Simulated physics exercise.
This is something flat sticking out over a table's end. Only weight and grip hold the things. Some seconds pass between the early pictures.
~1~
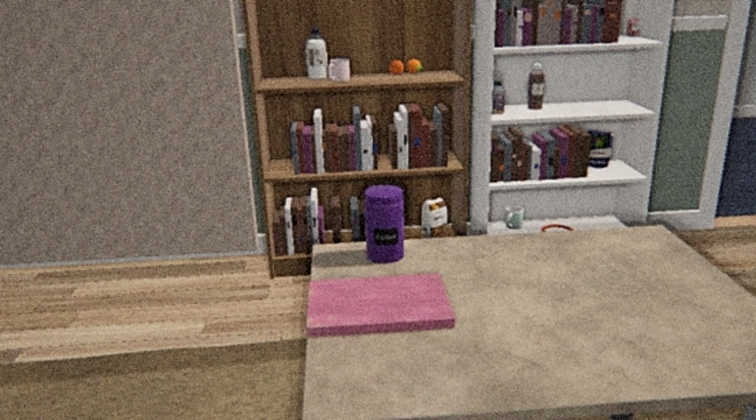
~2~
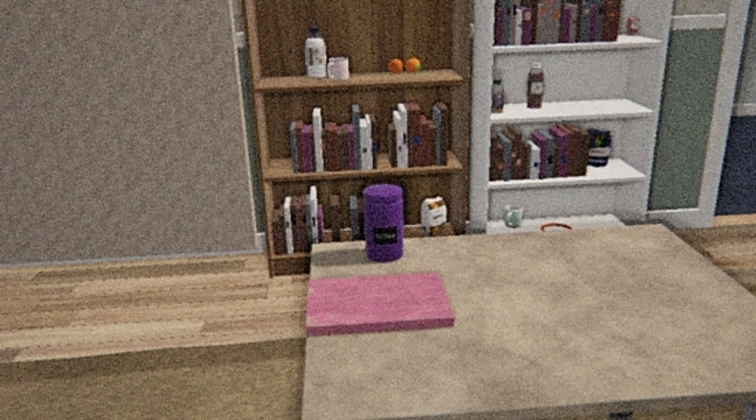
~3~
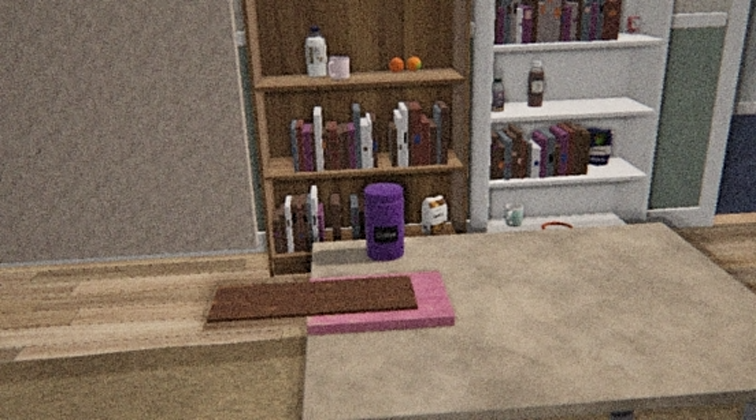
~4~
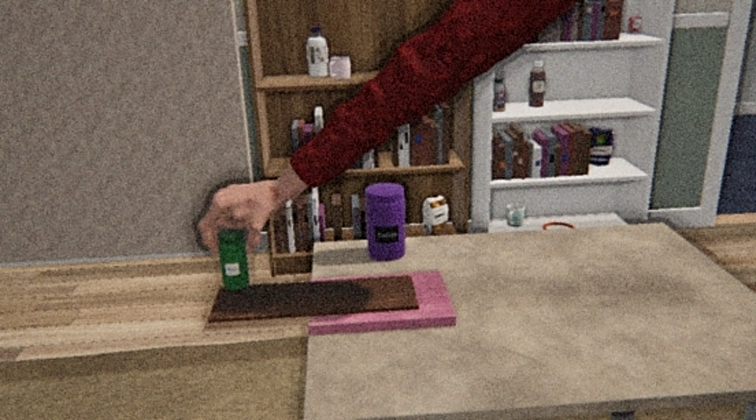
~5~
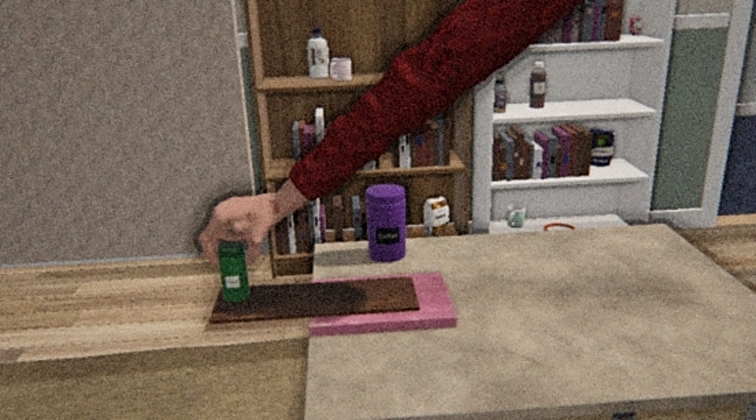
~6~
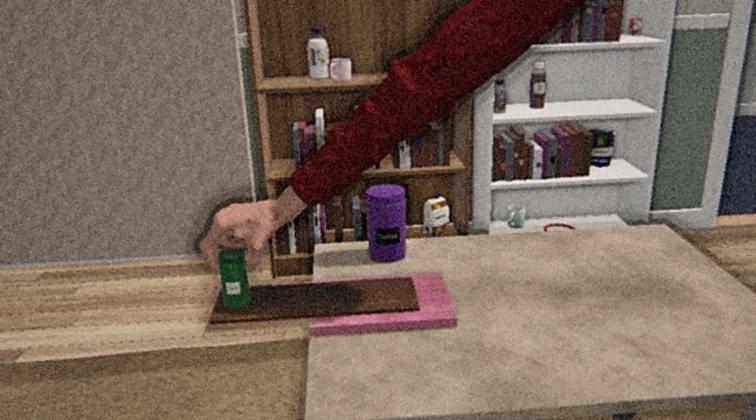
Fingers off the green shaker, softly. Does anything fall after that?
In the end the plank tips off the edge.
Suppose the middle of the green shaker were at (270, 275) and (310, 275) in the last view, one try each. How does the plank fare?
First, it tips off the edge; second, it holds.
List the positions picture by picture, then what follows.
The last thing is not in view yet; purple jar (385, 224), in the first frame.
The last thing is not in view yet; pink slab (377, 302), in the second frame.
The last thing is not in view yet; brown plank (314, 298), in the third frame.
Still above its spot; green shaker (234, 259); purple jar (386, 222), in the fourth frame.
Still above its spot; green shaker (234, 271); pink slab (380, 302), in the fifth frame.
Set down, still held; green shaker (234, 278); brown plank (316, 299), in the sixth frame.
Then, 0.50 s past the last view, green shaker now down on the floor or falling; brown plank rocked 62° from its first pose.
Then, 0.60 s past the last view, brown plank now down on the floor or falling.
Then, 0.80 s past the last view, things are still on the move.
Then, 1.00 s past the last view, as before.
Finally, down on the floor or falling, brown plank and green shaker; the other 2 still in place. The plank goes over.
